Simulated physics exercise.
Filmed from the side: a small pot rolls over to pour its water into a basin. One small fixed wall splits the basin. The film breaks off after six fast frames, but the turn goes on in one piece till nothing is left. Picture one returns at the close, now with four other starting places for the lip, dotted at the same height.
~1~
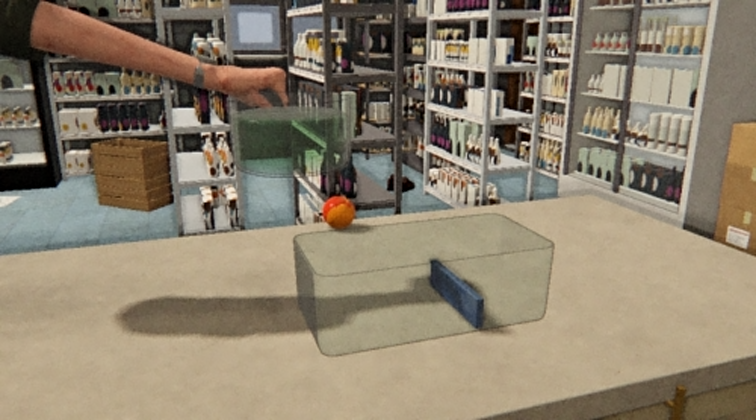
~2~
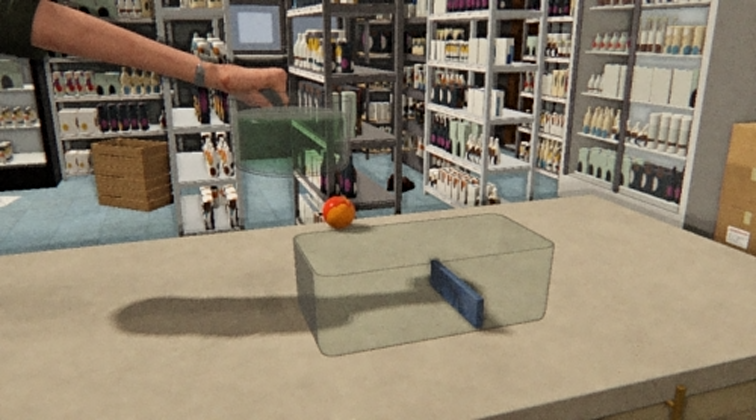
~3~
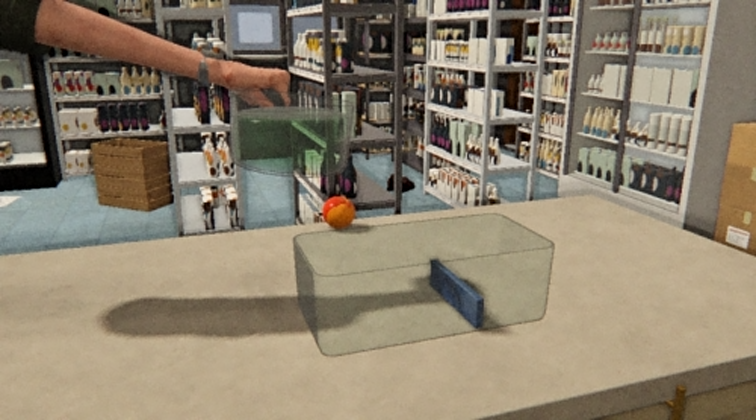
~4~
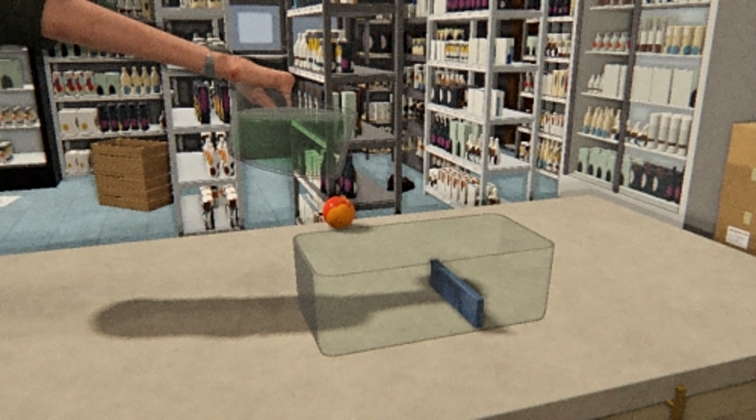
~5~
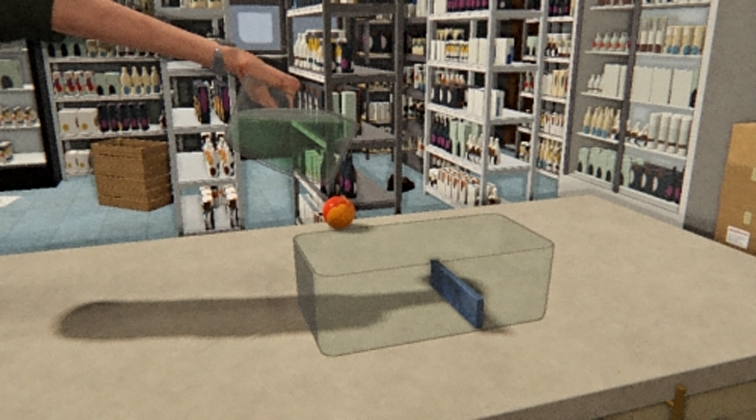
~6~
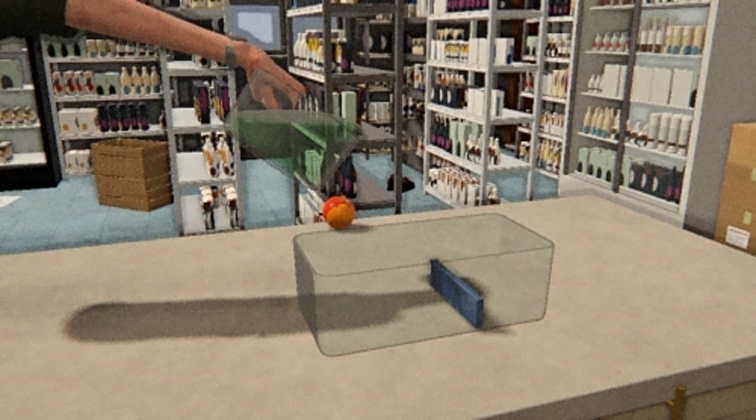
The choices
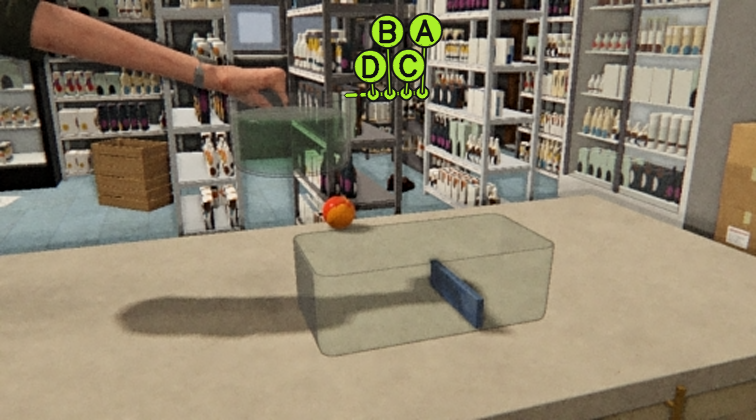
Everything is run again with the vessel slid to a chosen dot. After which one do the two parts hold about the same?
A works best here.
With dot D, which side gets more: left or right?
The left one.
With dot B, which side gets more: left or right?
The left one.
In lime, A at (422, 92); B at (389, 93); C at (406, 93); D at (373, 94).
If A is chosen, about 51 % ends left of the wall and 46 % right of it; 3 % is lost outside.
If B is chosen, about 85 % ends left of the wall and 10 % right of it; 5 % is lost outside.
If C is chosen, about 68 % ends left of the wall and 28 % right of it; 4 % is lost outside.
If D is chosen, about 87 % ends left of the wall and 9 % right of it; 4 % is lost outside.
